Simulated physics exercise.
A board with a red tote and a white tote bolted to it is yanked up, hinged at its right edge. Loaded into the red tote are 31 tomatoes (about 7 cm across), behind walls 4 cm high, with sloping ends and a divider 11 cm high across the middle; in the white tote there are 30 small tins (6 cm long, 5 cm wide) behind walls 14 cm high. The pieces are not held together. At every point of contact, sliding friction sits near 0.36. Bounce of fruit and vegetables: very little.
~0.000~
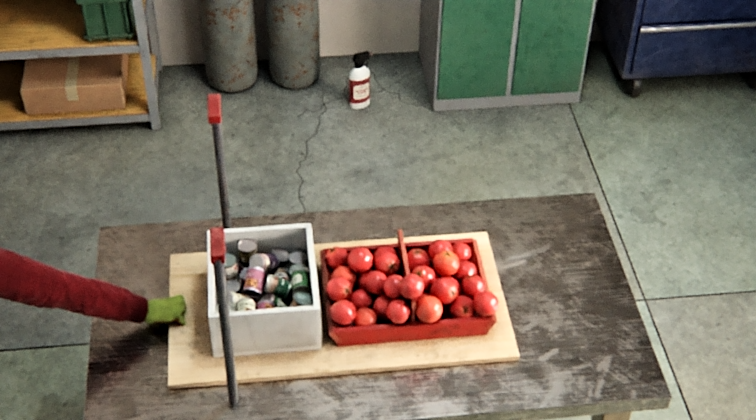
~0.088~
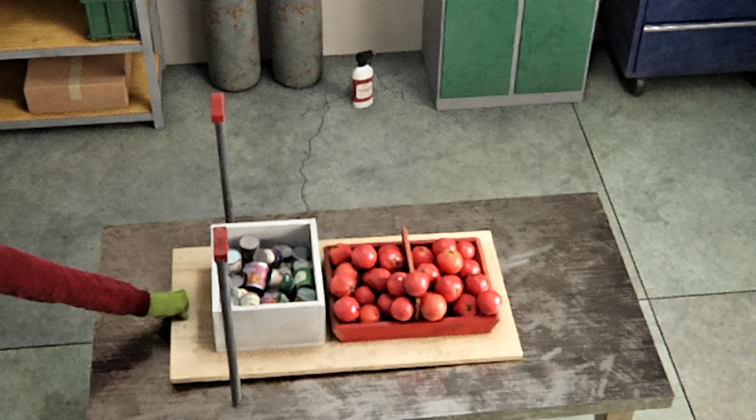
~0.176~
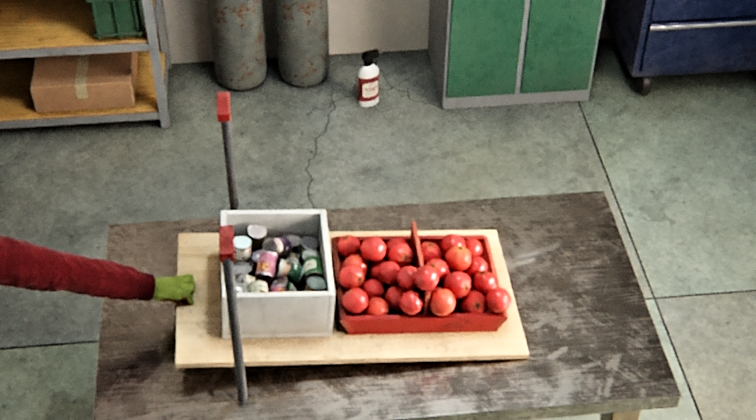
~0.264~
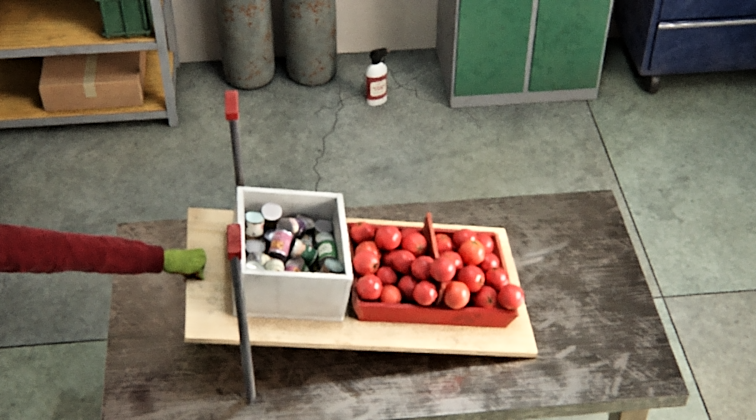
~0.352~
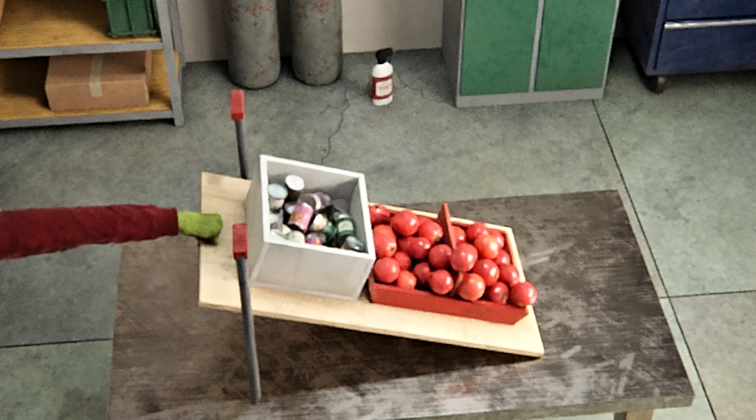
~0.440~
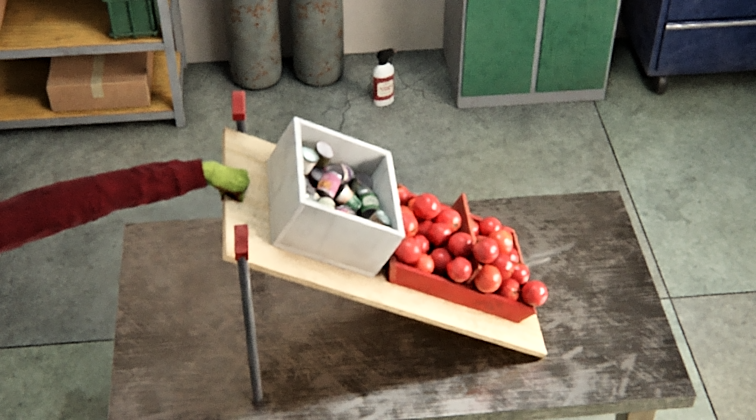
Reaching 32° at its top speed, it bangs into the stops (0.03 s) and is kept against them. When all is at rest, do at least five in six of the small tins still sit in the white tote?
No, over a sixth are out.
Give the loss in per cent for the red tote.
Red tote, 40 in a hundred gone.
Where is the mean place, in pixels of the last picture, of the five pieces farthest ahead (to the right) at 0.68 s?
Around pixel (541, 285).
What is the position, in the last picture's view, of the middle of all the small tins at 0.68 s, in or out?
Their middle is at about (375, 176).
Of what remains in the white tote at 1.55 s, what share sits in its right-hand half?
Roughly 100 percent of the remaining load.
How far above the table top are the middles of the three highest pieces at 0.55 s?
Around 54 centimetres.
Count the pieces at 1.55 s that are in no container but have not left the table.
Some 10 in number.
After 0.45 s, the board meets the red stops.
After 0.55 s, tilt 32°; the red tote is down by 1 of 31 and the white tote has all 30.
After 0.68 s, tilt 32°; the red tote is down by 3 of 31 and the white tote is down by 2 of 30.
After 0.94 s, tilt 32°; the red tote is down by 8 of 31 and the white tote is down by 10 of 30.
Outcome (at 1.55 s), the red tote is down by 12 of 31 and the white tote is down by 10 of 30. Asked share, 10 of 30, 33 per cent.
